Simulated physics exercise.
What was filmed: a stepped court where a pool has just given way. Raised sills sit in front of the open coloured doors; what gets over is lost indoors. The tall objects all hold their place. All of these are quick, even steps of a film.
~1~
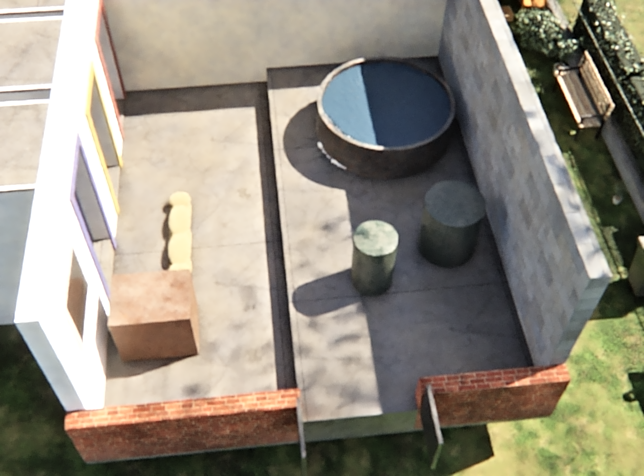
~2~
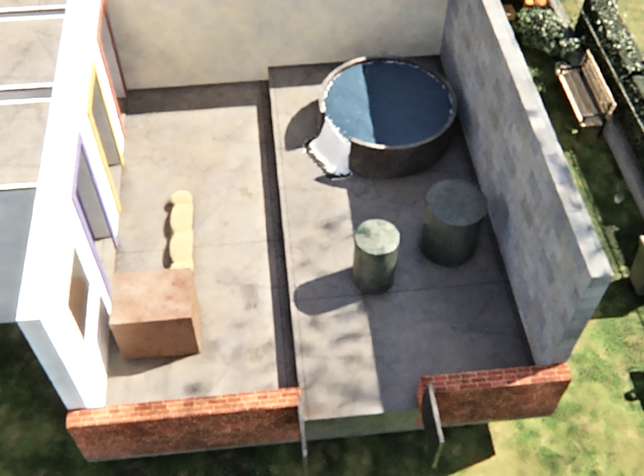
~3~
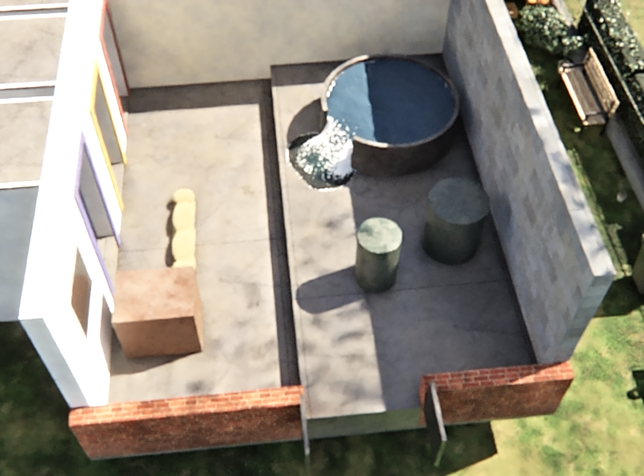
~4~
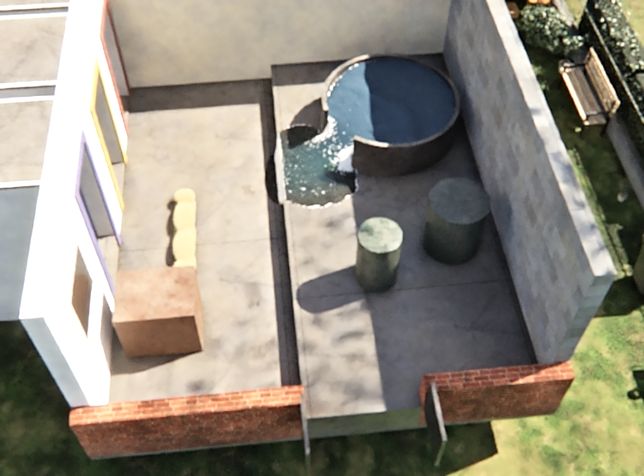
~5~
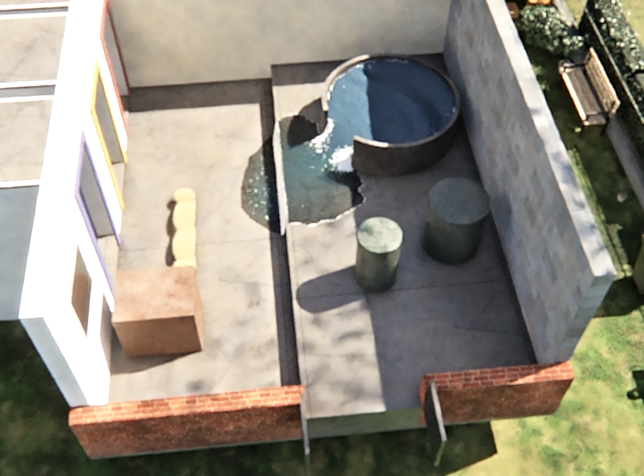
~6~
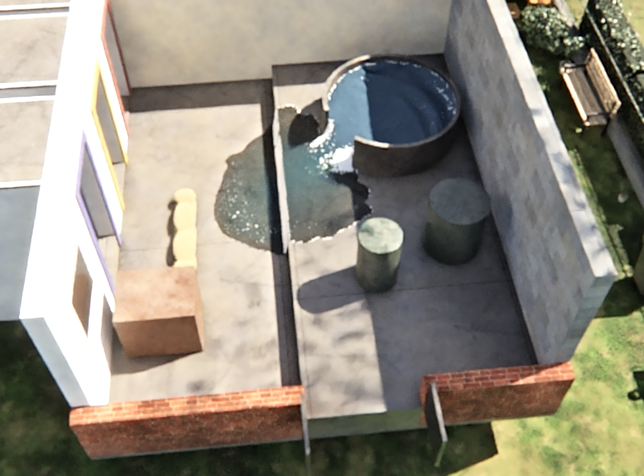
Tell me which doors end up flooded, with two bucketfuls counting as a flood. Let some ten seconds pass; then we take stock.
Here is how it goes: The blue door escapes flooding; the red door ends up flooded; the yellow door ends up flooded.
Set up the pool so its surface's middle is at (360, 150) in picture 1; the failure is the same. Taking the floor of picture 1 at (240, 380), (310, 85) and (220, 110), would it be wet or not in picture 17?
Soaked, spared, spared.
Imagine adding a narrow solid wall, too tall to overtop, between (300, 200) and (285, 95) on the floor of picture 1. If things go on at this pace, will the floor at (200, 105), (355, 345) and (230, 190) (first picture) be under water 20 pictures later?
Taking them in order, I'd say soaked, soaked and parched.
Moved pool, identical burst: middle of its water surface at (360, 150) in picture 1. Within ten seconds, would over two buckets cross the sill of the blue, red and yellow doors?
Taking the doors in turn, blue remains short, red surpasses that, and yellow remains short.
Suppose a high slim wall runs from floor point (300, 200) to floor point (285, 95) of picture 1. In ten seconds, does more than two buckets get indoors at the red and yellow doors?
Red door: Below the mark; yellow door: Below the mark.
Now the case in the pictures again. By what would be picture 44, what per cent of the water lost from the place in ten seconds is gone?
It comes to around 70 per cent.
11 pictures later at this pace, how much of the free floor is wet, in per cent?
45 %, roughly.
A moment on, water covers 25 % of the floor; the blue door not reached, the red door not reached, the yellow door not reached.
Next, water covers 45 % of the floor; the blue door wet at the sill, nothing in, the red door not reached, the yellow door over two buckets in.
Then, water covers 50 % of the floor; the blue door wet at the sill, nothing in, the red door under two buckets in, the yellow door far over two buckets in.
Later, water covers 55 % of the floor; the blue door wet at the sill, nothing in, the red door under two buckets in, the yellow door far over two buckets in.
In the end, water covers 55 % of the floor; the blue door wet at the sill, nothing in, the red door over two buckets in, the yellow door far over two buckets in.
